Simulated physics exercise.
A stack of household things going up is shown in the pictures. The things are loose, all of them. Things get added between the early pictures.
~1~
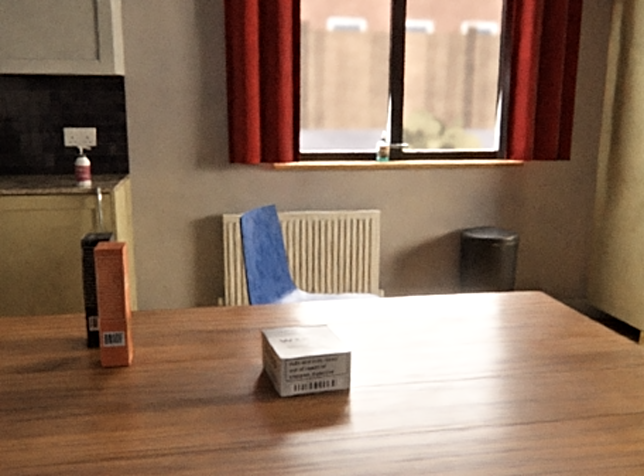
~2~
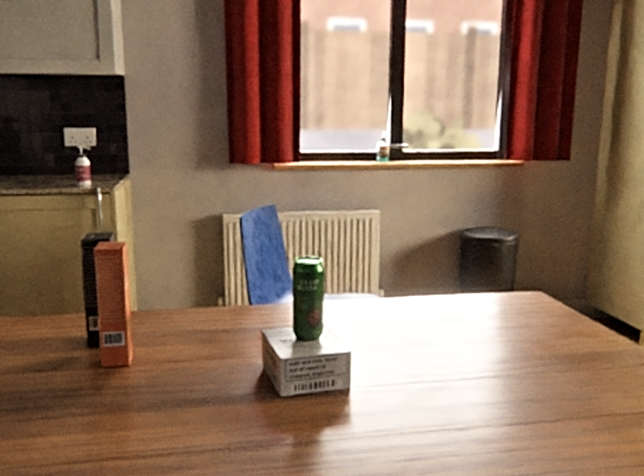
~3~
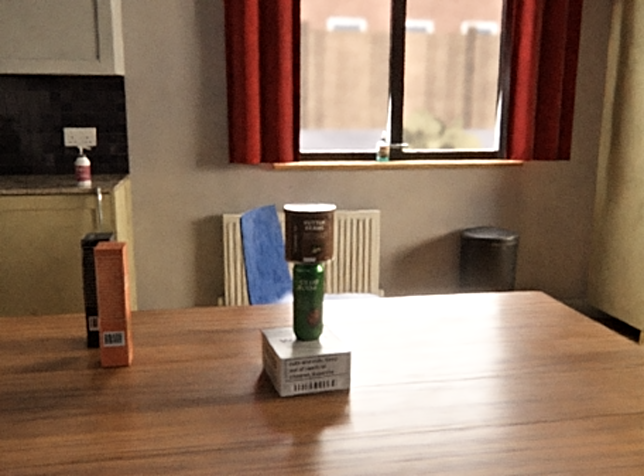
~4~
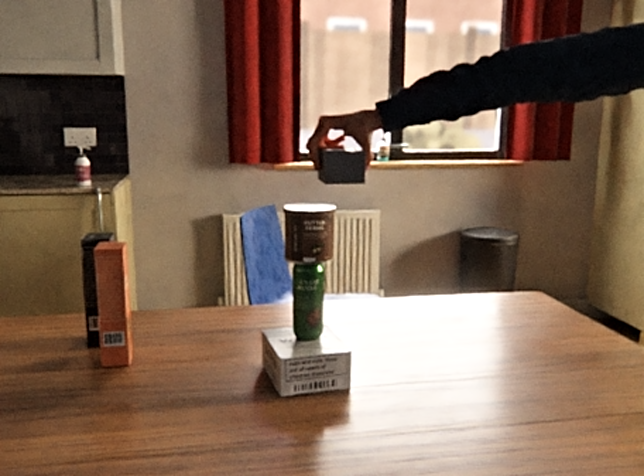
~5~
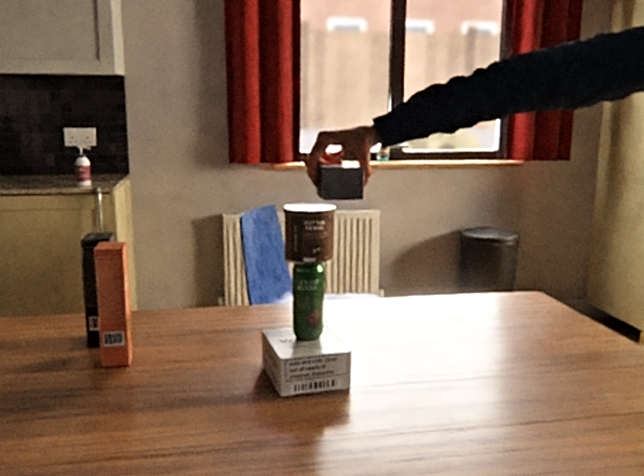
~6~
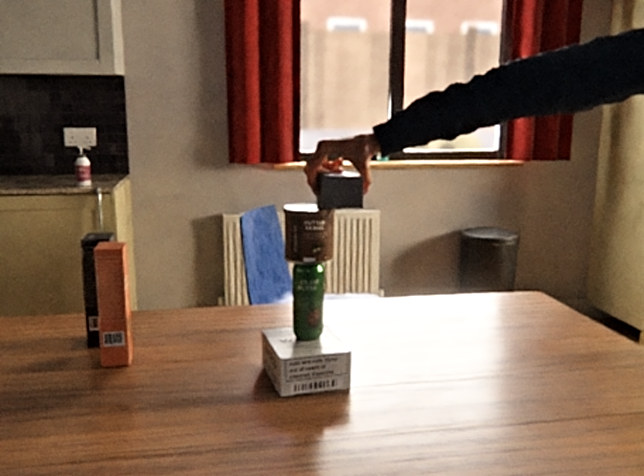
A kitchen or dining room with a red-curtained window and a radiator is seen from across a wooden table by a still camera. An orange carton and a dark one stand at left, a blue chair behind, and a white box near the middle. A green can appears on the box, then a brown cup on the can, and a dark-sleeved arm from the right lowers a grey block to the cup's rim.
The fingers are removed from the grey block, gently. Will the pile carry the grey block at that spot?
Most likely the pile fails.
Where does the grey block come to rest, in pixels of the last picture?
Somewhere around (389, 371) in the last picture.
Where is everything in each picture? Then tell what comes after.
In the first picture, the last thing is not in view yet; white box (305, 358).
In the second picture, the last thing is not in view yet.
In the third picture, the last thing is not in view yet; orange carton (114, 304).
In the fourth picture, on its way; grey block (341, 166).
In the fifth picture, on its way; grey block (340, 181); green can (308, 299).
In the sixth picture, in place under the hand; grey block (339, 190); white box (305, 358).
Then, 0.40 s past the last view, grey block now fallen.
Then, 0.50 s past the last view, things are still on the move.
Then, 0.70 s past the last view, as before.
Then, 1.20 s past the last view, nothing new.
Finally, fallen, grey block; the other 5 still in place. Final places as the last picture's camera would see them, grey block near (389, 371). The pile gives way.
